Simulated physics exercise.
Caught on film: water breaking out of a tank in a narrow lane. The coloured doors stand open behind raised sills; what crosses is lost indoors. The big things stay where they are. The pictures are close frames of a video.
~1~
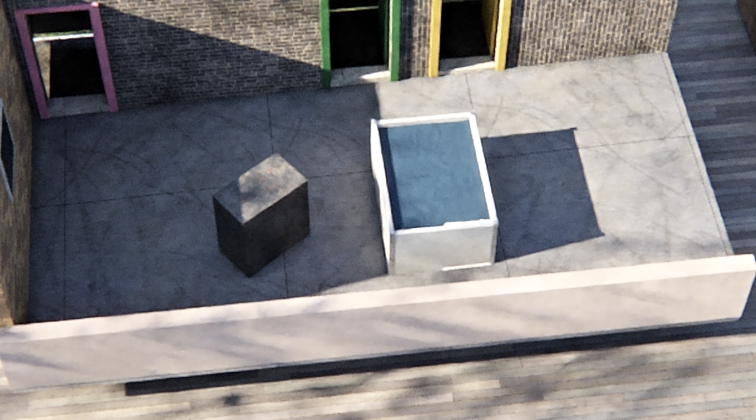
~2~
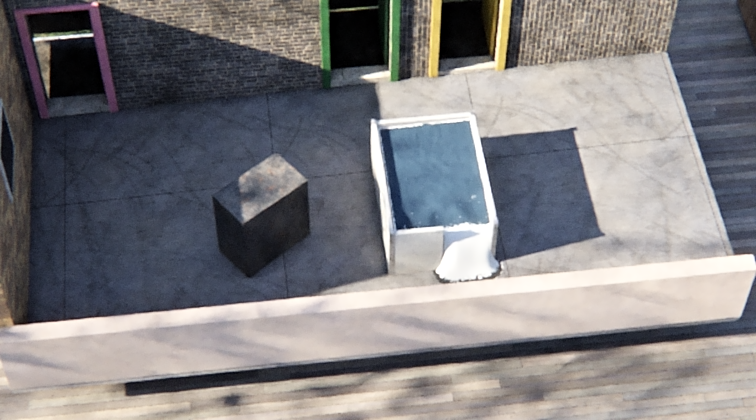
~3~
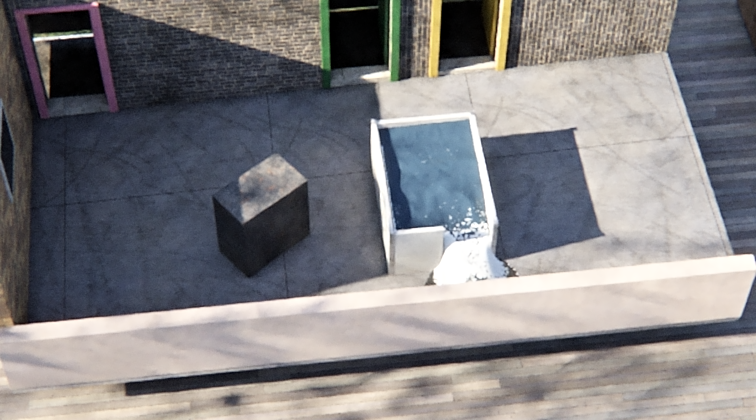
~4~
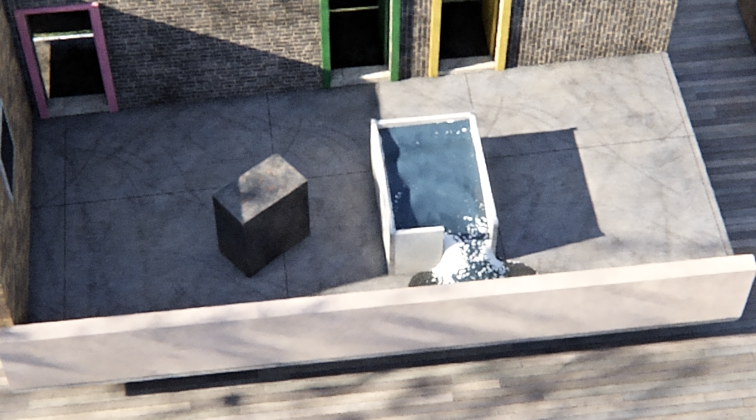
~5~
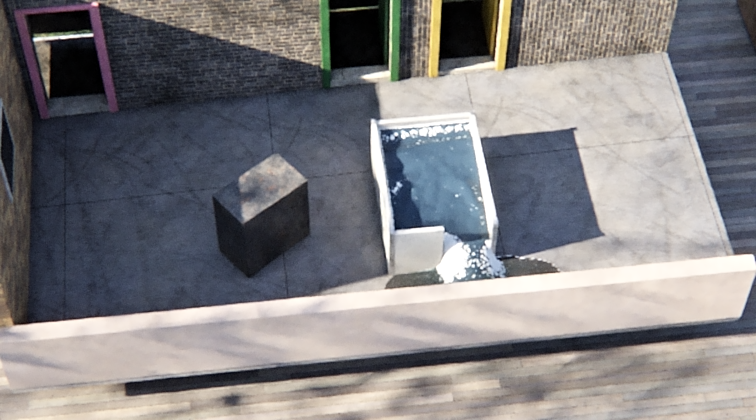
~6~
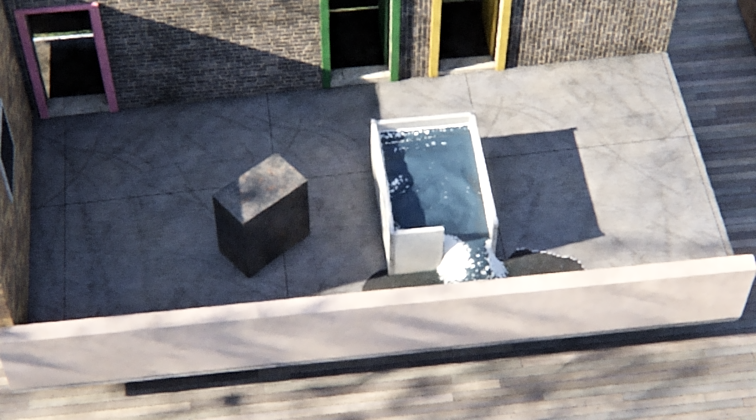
Water in an open white tank burst through a gap at the right of its front wall, foamed onto the grey paving and spread both ways behind a low pale wall, leaving the dark block untouched.
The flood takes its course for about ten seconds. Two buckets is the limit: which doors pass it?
The yellow door admits no more than that; the green door admits no more than that; the pink door admits no more than that.
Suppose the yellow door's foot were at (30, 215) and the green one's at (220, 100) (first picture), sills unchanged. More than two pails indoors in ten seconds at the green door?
Then: The green one holds.
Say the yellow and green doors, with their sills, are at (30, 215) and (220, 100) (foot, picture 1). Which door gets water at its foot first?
First comes the door marked yellow.
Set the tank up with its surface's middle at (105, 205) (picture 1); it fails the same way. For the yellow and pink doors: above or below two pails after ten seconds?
Yellow door holds, pink door takes more.
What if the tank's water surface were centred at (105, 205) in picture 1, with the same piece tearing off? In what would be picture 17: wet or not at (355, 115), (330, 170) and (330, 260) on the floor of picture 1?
One after the other: Clear, dry, flooded.
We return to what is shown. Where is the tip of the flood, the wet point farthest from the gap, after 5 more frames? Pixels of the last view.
Roughly at (179, 345).
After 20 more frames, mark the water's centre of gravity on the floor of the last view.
I would point to (384, 251).
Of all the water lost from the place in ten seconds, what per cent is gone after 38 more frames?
Near 85 in a hundred.
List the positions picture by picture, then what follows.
The first frame shows still water in the open tank at (433, 175).
In the second frame, the front is at (498, 264), out from the gap at (466, 251).
In the third frame, the front is at a hidden place, out from the gap at (466, 252).
In the fourth frame, the front is at a hidden place, out from the gap at (466, 253).
In the fifth frame, water pours out at (466, 253) and has run to a hidden place.
In the sixth frame, water pours out at (466, 253) and has run to a hidden place.
A moment on, water covers 20 % of the floor; the yellow door not reached, the green door not reached, the pink door not reached.
Next, water covers 35 % of the floor; the yellow door not reached, the green door not reached, the pink door not reached.
Then, water covers 45 % of the floor; the yellow door not reached, the green door not reached, the pink door not reached.
Later, water covers 60 % of the floor; the yellow door wet at the sill, nothing in, the green door not reached, the pink door wet at the sill, nothing in.
In the end, water covers 80 % of the floor; the yellow door wet at the sill, nothing in, the green door wet at the sill, nothing in, the pink door wet at the sill, nothing in.
